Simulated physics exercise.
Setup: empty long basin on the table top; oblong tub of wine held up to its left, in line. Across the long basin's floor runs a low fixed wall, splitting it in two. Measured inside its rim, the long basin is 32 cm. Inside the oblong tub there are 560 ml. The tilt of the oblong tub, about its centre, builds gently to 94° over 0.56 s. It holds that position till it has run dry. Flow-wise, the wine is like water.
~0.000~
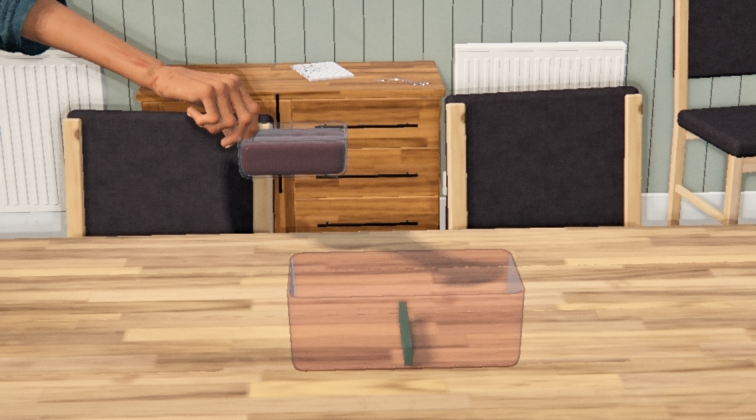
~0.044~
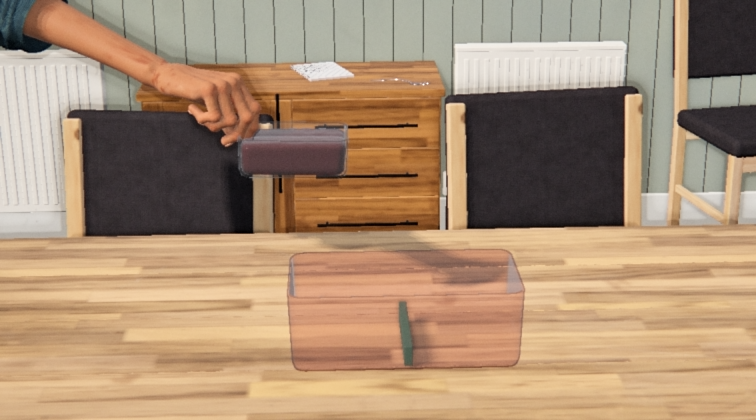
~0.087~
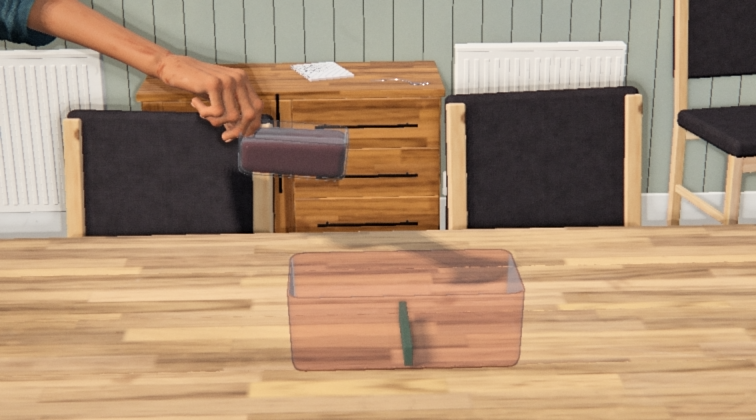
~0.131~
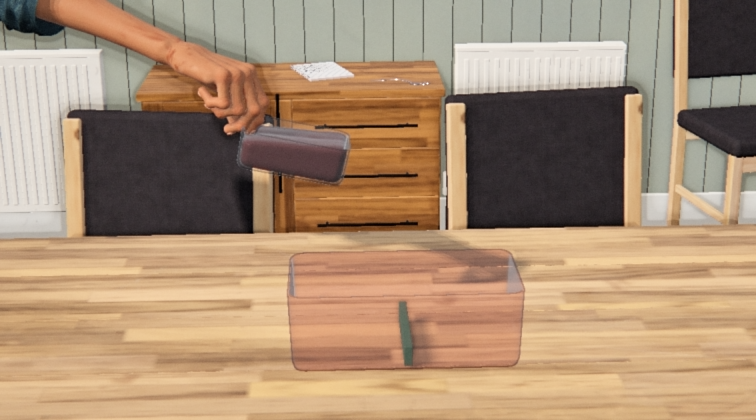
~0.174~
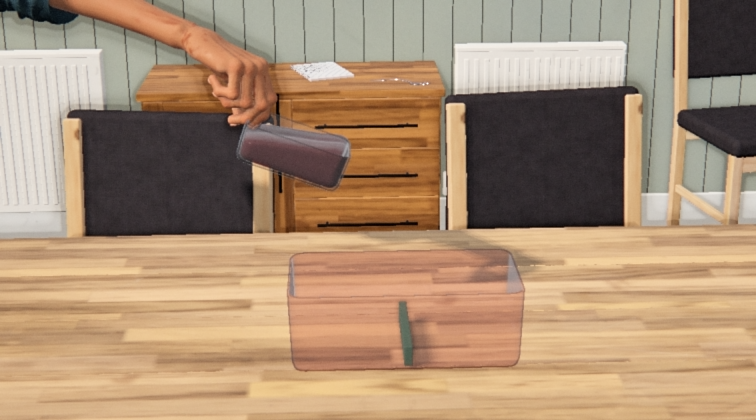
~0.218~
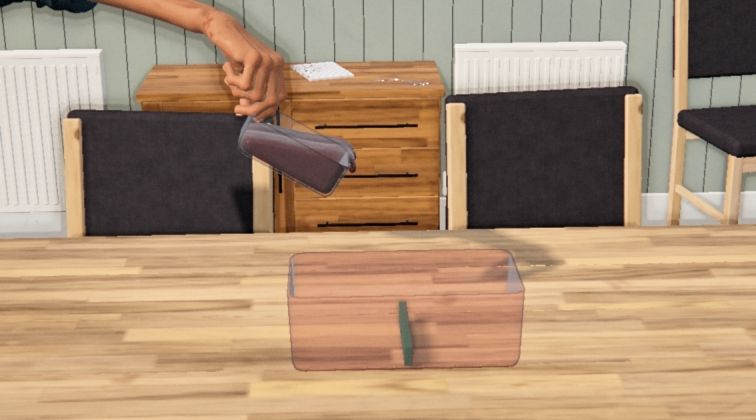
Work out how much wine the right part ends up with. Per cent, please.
I would put it at 45 per cent.
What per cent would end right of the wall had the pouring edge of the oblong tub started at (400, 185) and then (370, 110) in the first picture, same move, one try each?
In order, 75 and 70 per cent.
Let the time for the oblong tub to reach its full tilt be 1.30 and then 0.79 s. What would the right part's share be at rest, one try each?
The first try gives 55 percent and the second 55 percent.
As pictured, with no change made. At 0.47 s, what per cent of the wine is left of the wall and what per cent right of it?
I'd say some 16 in a hundred on the left and 10 on the right.
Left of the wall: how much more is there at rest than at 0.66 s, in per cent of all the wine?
I'd put it near 8 percent.
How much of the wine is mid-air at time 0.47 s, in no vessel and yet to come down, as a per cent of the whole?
Around 62 in a hundred.
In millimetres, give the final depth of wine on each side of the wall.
I'd expect close to 12 mm on the left and close to 10 mm on the right.
Then, 0.47 s in, the tilt is 88° and 11 per cent is still to pour, 17 is left of the wall and 11 right of it.
Then, 0.66 s in, the tilt is 94° and 3 per cent is still to pour, 44 is left of the wall and 49 right of it.
Then, 0.85 s in, the tilt is 94° and 1 per cent is still to pour, 49 is left of the wall and 45 right of it.
Then, 1.06 s in, the tilt is 94° and 0 per cent is still to pour, 52 is left of the wall and 45 right of it.
Finally, 53 per cent lies left of the wall, 45 right of it and 3 outside.
